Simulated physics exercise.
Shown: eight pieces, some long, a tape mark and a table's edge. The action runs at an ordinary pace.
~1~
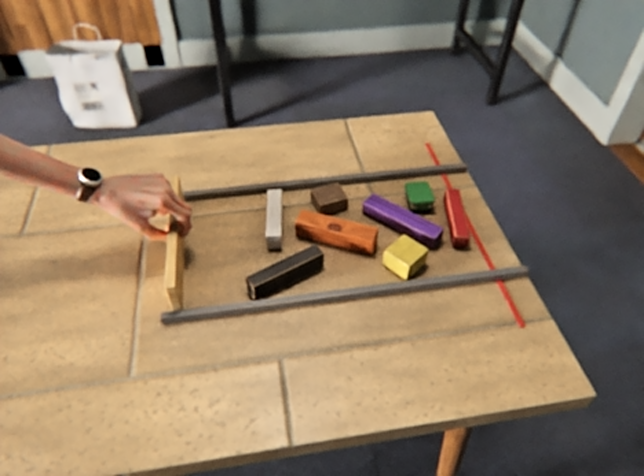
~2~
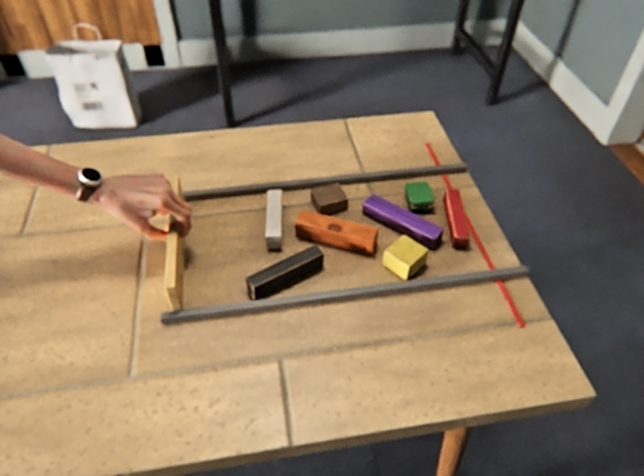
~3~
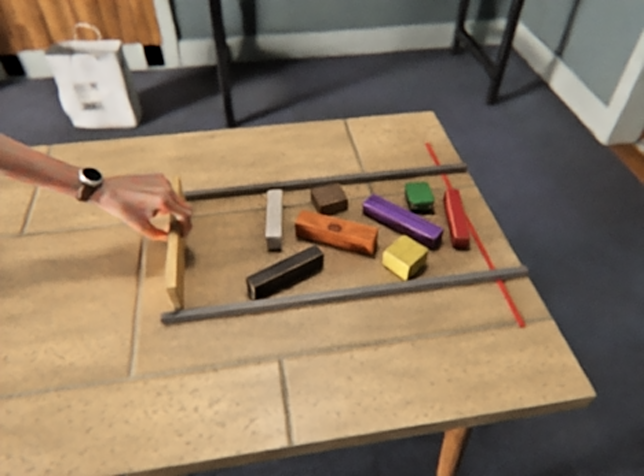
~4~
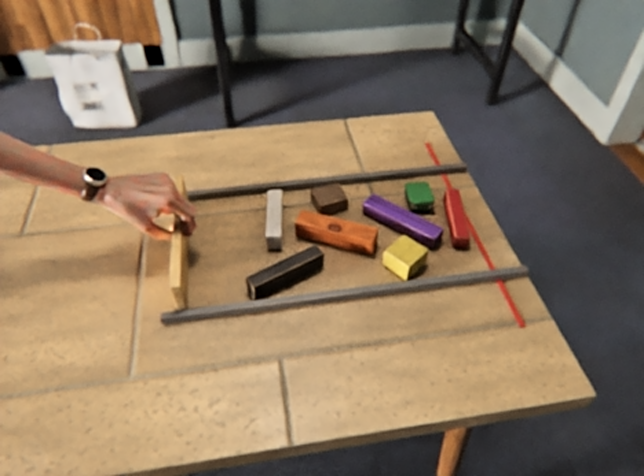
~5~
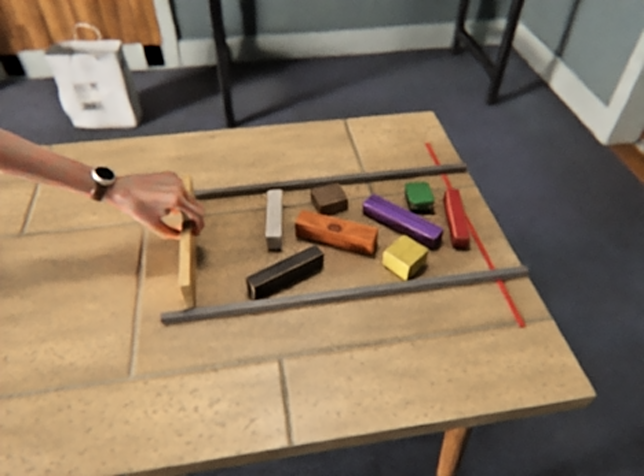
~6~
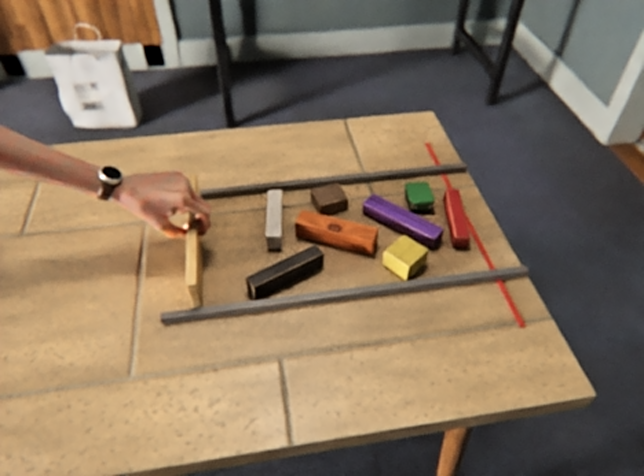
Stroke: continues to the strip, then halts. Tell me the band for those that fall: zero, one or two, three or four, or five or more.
The board is going to sweep off at least five.
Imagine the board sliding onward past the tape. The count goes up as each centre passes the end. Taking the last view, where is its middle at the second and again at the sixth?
It sits around (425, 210) and after that around (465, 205).
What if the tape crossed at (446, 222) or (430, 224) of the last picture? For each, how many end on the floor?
The first try gives 3 and the second gives 3.
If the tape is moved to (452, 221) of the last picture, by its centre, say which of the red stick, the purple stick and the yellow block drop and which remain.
The red stick is gone. The purple stick is gone. The yellow block is still there.
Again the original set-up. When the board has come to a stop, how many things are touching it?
In total, 2.
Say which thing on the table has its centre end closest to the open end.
Result: The brown block.
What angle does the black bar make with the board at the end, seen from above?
I'd put it at about 20°.
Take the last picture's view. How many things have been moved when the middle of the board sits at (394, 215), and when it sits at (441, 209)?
By the first moment it's 8, by the second it's 8.
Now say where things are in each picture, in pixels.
Red stick (456, 217); green case (419, 198); purple stick (402, 221); board (176, 239); tape (467, 219), in the first picture.
Green case (419, 198); white bar (275, 219), in the second picture.
Purple stick (402, 221); yellow block (405, 257), in the third picture.
Red stick (456, 217); brown block (329, 199), in the fourth picture.
Green case (419, 198); orange stick (336, 232), in the fifth picture.
Red stick (456, 217); green case (419, 198); purple stick (402, 221); board (195, 237); tape (467, 219), in the sixth picture.
Early on, none off yet; red stick at rest near (456, 217); green case at rest near (419, 198); purple stick at rest near (403, 220).
Finally, the number that fall off is five or more; lost, orange stick, yellow block, purple stick, green case and red stick.
